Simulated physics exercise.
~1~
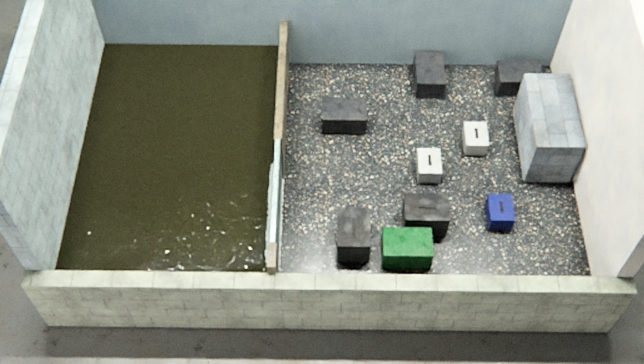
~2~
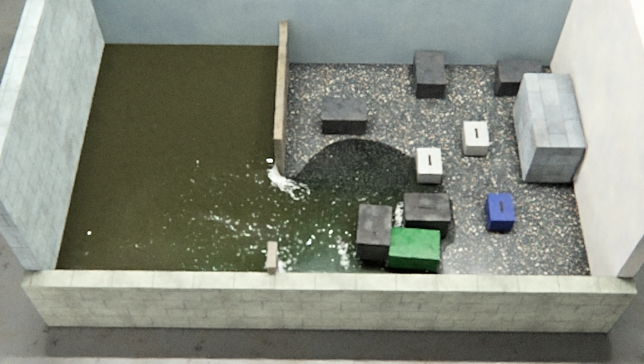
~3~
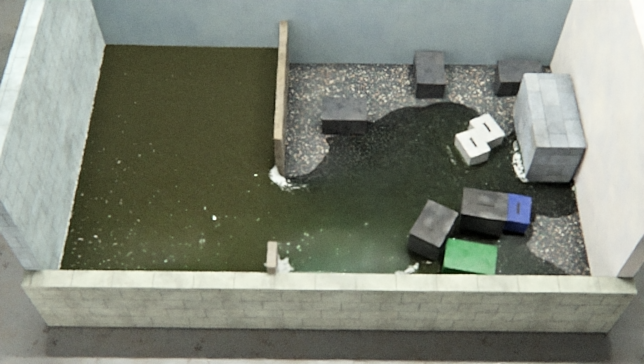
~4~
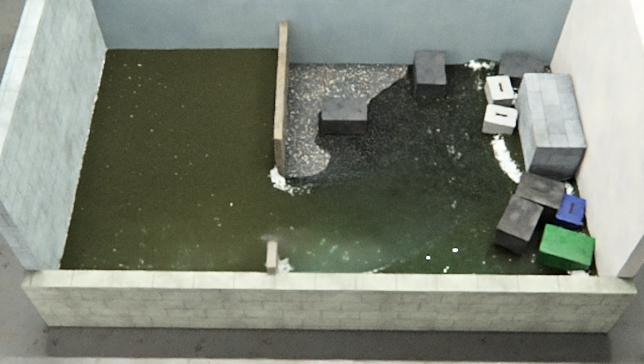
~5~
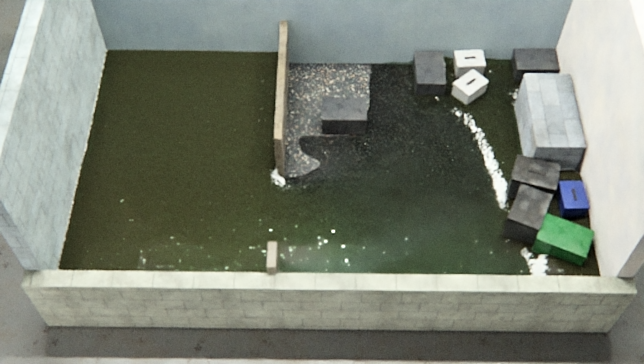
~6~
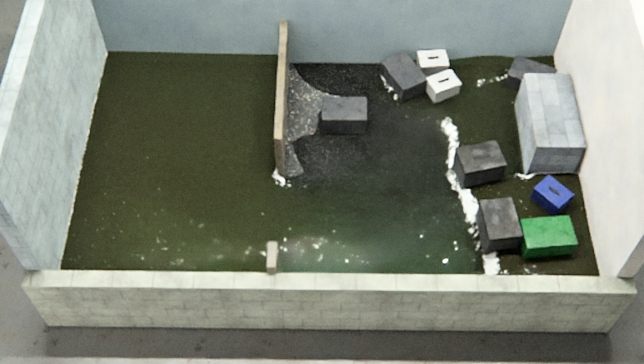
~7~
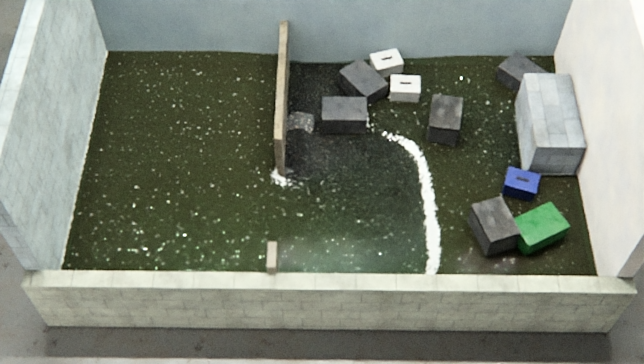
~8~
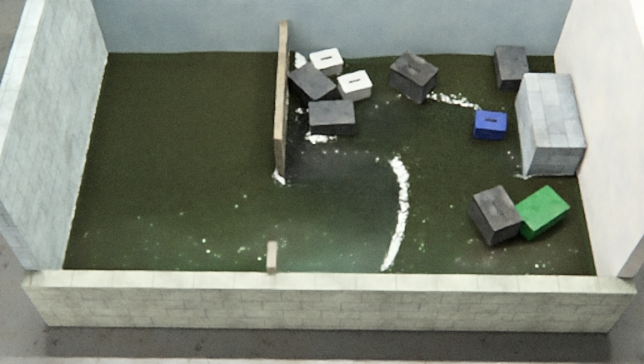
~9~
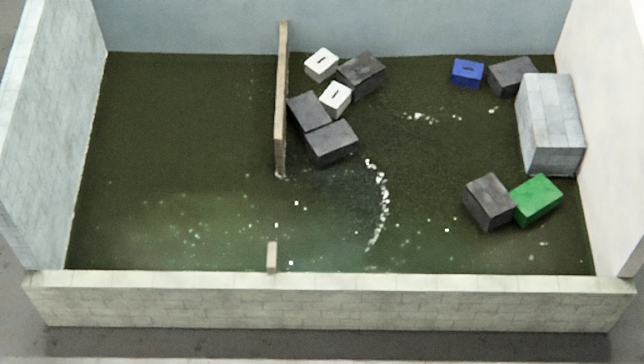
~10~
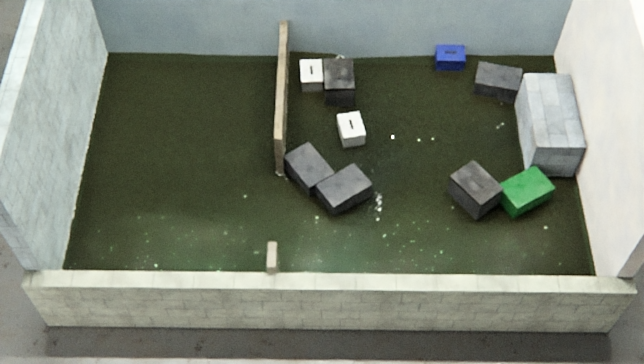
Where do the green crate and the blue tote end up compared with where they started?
Both end far from their starting places. The green crate is pushed to the right and finishes afloat near the large grey block beside a dark box, while the blue tote is first carried right, then drifts away to float by the back wall.
